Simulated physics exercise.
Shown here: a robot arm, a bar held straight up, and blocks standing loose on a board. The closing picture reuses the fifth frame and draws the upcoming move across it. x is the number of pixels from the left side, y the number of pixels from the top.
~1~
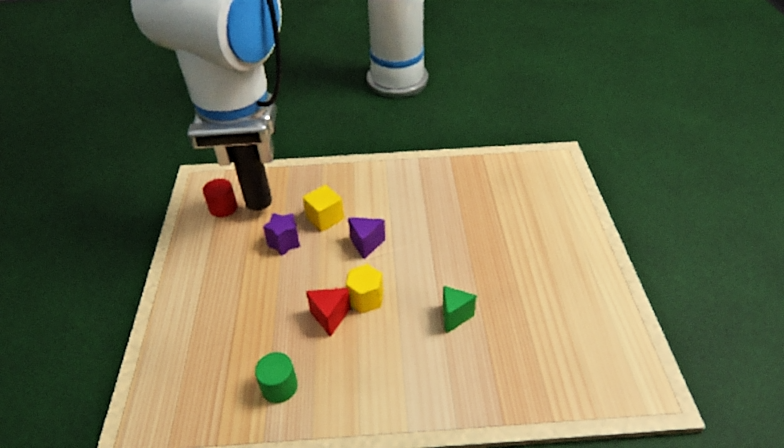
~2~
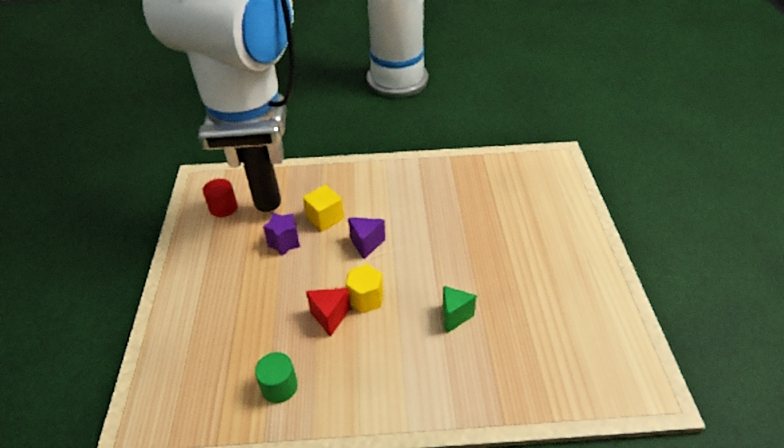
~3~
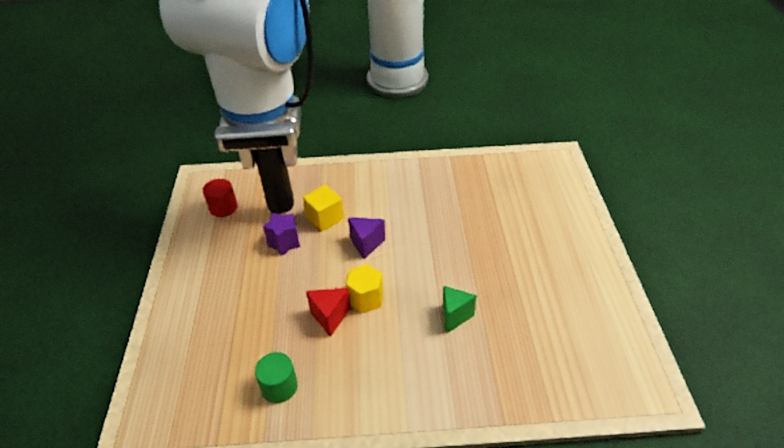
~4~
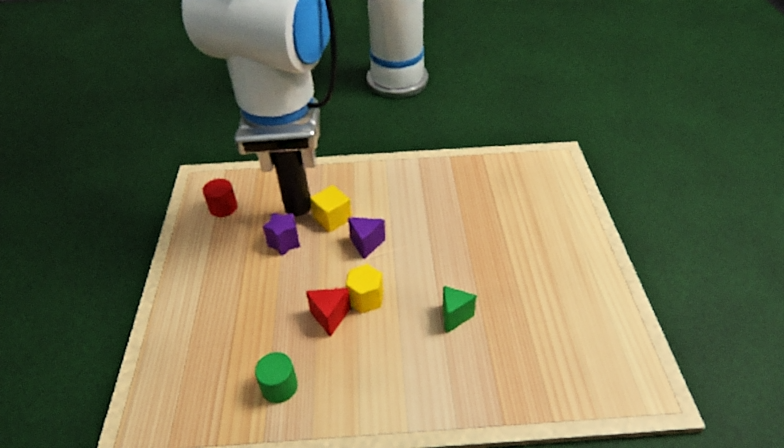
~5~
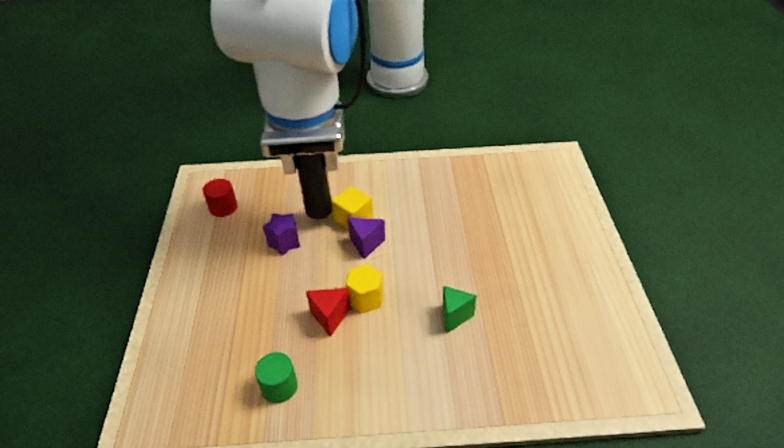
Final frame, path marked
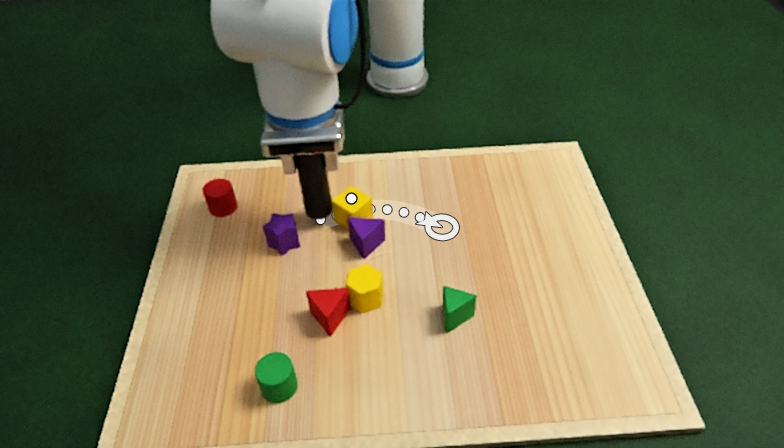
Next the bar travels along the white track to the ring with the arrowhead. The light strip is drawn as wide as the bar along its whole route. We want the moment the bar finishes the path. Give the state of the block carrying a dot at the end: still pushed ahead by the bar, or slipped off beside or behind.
I think the bar keeps pushing the block carrying a dot along right to the end.
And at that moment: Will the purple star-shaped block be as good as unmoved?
Going by the path, yes.
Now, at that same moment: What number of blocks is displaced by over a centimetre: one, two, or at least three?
Number moved: 1.
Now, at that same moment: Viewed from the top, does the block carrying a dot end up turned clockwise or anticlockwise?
It makes a clockwise turn.
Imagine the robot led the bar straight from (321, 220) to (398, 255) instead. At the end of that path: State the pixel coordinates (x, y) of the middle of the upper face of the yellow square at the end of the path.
I'd place it at (381, 201), taking the centre of its top.
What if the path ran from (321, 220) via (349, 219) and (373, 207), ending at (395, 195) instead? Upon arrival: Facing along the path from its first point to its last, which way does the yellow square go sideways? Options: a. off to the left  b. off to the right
Answer: B.
Path on the board, from (321, 220) over (362, 210) and (404, 212) to (442, 227); the dot is on the yellow square.
On the path given first. One third of the way, bar (362, 201); yellow square (393, 197), turned 30° clockwise.
Two thirds of the way, bar (405, 203); yellow square (430, 207), turned 65° clockwise.
At the end, bar (443, 218); purple star-shaped block in place; yellow square (457, 226), turned 115° clockwise.
